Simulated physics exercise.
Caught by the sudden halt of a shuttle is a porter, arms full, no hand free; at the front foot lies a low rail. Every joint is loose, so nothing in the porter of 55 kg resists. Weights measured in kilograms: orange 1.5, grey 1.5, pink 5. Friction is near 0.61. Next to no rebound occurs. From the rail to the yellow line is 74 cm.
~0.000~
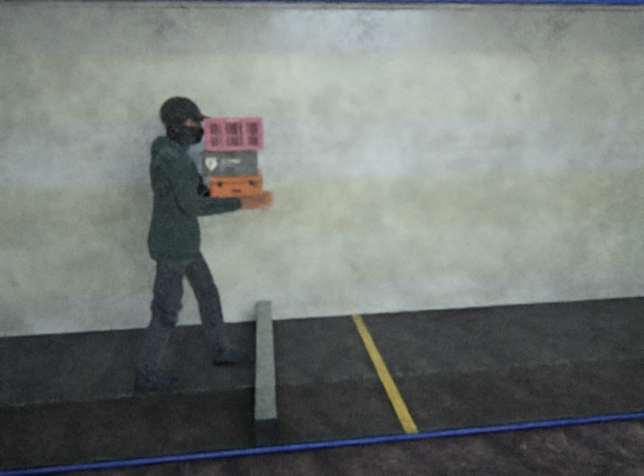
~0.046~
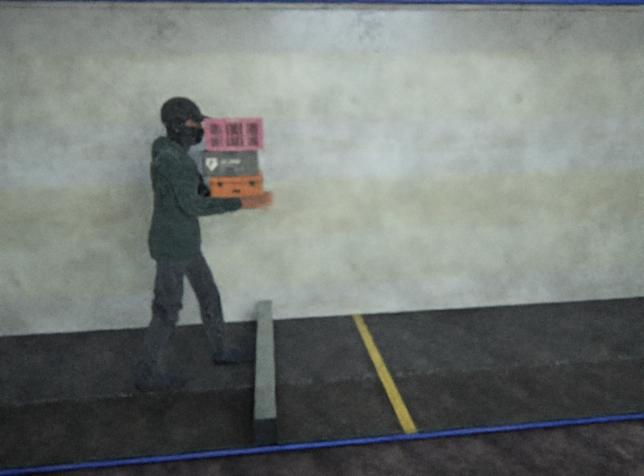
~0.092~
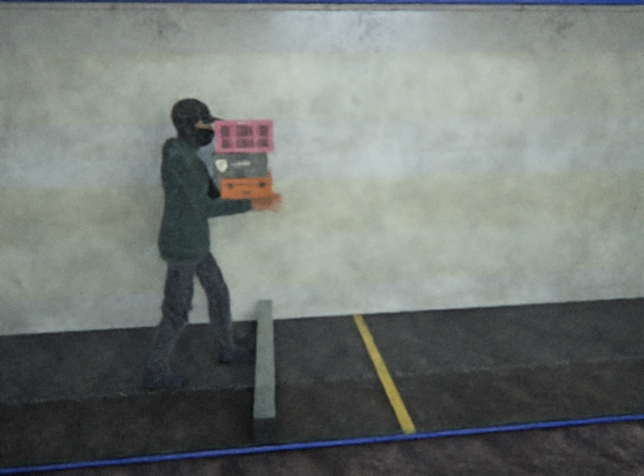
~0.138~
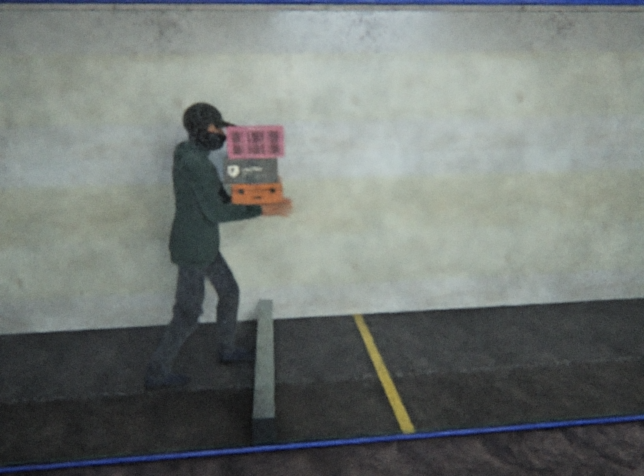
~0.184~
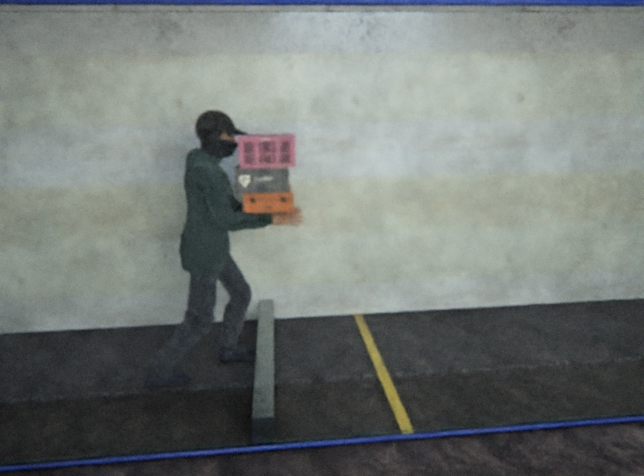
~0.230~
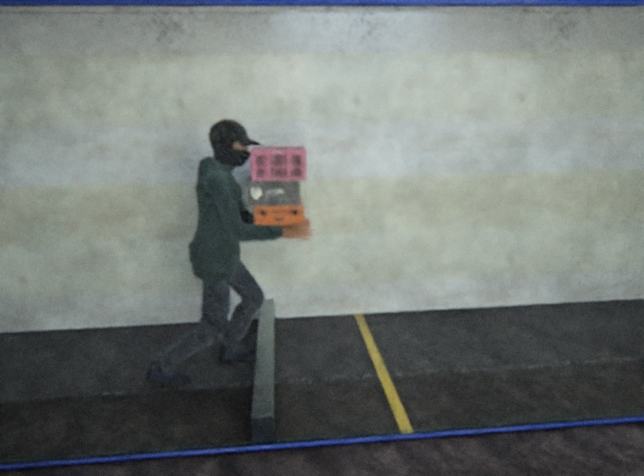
A masked figure in a dark cap, green jacket and grey trousers stands at left in side view, facing right before a pale wall, seen by a still camera. Both arms hold a pink crate, a grey box and an orange toolbox, stacked above dark ground with a low grey rail and a yellow line rightward. Still at first, the figure then leans forward and sinks, knees bending, the stack moving right and down with it.
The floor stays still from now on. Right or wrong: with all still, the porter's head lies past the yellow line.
Wrong.
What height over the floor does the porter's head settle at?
I'd guess some 20 cm off the floor.
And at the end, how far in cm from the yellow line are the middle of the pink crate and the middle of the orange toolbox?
Pink crate, 80 cm on the past side; orange toolbox, 30 cm on the short side.
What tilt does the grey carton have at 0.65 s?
About 30°.
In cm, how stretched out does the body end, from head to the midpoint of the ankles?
Some 80 cm apart.
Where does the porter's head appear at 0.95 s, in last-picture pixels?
It sits near (352, 338), give or take.
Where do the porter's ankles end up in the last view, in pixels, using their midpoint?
I'd say somewhere around (216, 337).
After 0.45 s the porter's head is 52 cm short of the yellow line, near (289, 229) in the last picture's view.
After 0.65 s the porter's head is 20 cm short of the yellow line, near (346, 310) in the last picture's view.
After 0.95 s the porter's head is 17 cm short of the yellow line, near (352, 338) in the last picture's view; the orange toolbox 28 cm short of the yellow line, tilted 10°.
At rest, 2.2 s, orange toolbox stops short of the yellow line; pink crate crosses the yellow line; porter's head stops short of the yellow line.
